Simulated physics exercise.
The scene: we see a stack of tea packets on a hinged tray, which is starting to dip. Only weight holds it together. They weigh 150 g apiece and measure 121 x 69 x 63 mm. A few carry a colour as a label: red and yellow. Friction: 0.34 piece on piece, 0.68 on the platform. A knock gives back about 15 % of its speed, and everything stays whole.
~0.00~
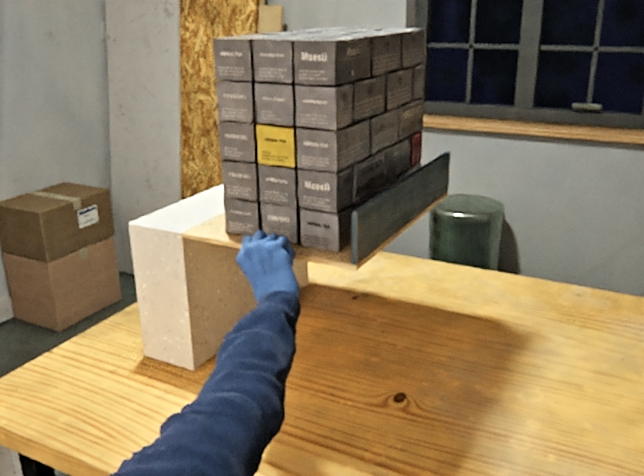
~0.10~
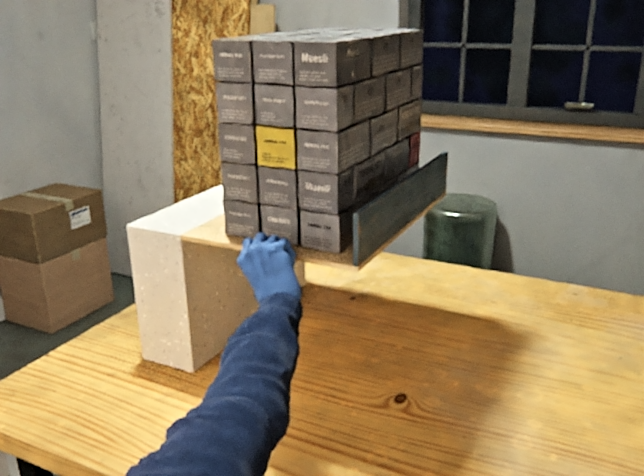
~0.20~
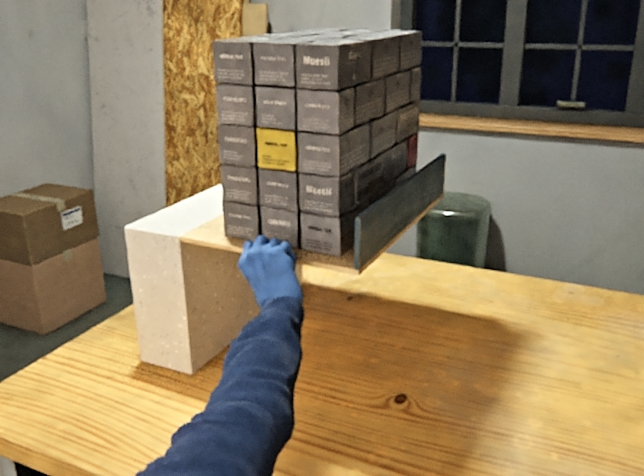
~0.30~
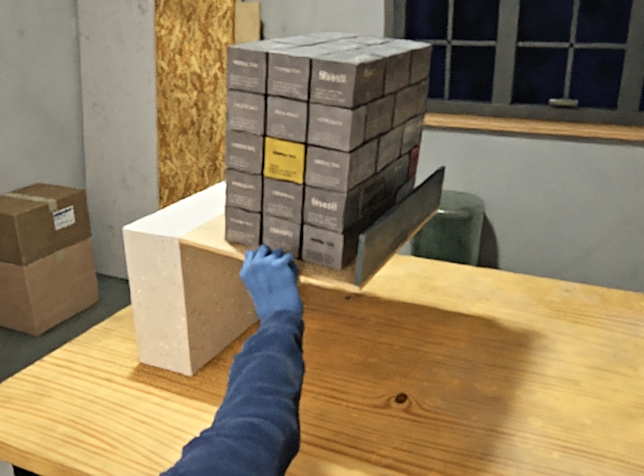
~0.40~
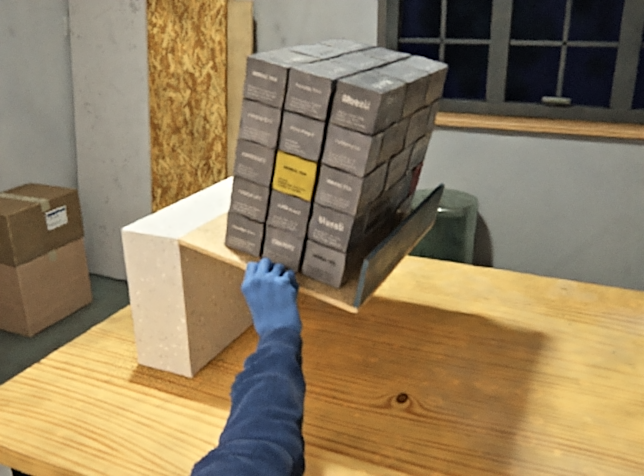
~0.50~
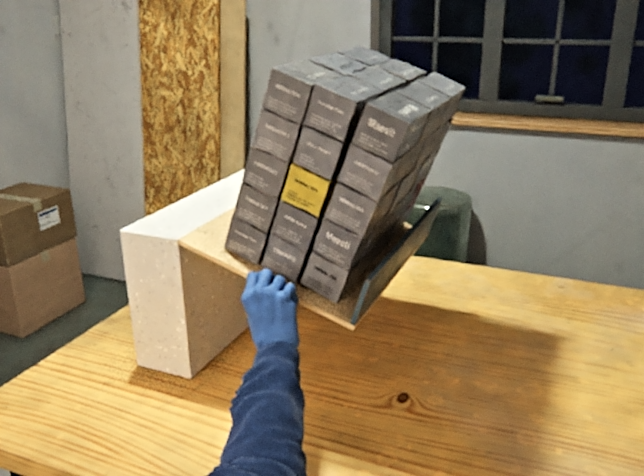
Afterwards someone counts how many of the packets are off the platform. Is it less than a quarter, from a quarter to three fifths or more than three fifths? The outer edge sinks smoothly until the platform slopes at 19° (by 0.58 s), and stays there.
The part is between a quarter and three fifths.
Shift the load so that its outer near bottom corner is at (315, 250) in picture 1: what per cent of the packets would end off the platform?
In that case 40 per cent.
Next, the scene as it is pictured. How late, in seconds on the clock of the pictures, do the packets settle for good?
Around 1.5 s.
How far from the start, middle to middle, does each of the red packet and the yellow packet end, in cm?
Moved: Red 12, yellow 14.
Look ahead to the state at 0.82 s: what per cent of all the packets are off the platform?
By then 40 per cent.
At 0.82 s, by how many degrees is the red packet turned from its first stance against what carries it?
About 25°.
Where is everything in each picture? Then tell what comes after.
In the first picture (places mark the middle of the side facing us; the camera moves round a little; leans and shifts are taken against what carries them), platform's outer corner (354, 268) slope 0°; yellow packet (275, 146); red packet (418, 149); nothing disturbed.
The second picture shows platform's outer corner (355, 269) slope 0°; red packet (416, 149).
The third picture shows platform's outer corner (356, 272) slope 1°; red packet (414, 151).
The fourth picture shows platform's outer corner (357, 289) slope 5°; yellow packet (283, 161).
The fifth picture shows platform's outer corner (355, 310) slope 12°; red packet (417, 179).
The sixth picture shows platform's outer corner (352, 327) slope 17°; red packet (418, 194) leaning 4°; yellow packet (304, 191) shifted 6 mm; steepest lean 4°, the packet at (444, 136); 36 disturbed, none off the platform.
After 0.62 s, slope 19°; 3 of the 51 packets off the platform; red packet leaning 17°; yellow packet leaning 14°.
After 0.82 s, slope 19°; 20 of the 51 packets off the platform; yellow packet leaning 26°; red packet leaning 26°.
At rest (1.7 s), slope 19°; 20 of the 51 packets off the platform; yellow packet leaning 25°; red packet leaning 25°. That is 39 per cent. As the last picture would show them, middles, yellow packet near (356, 201), red packet near (421, 195).
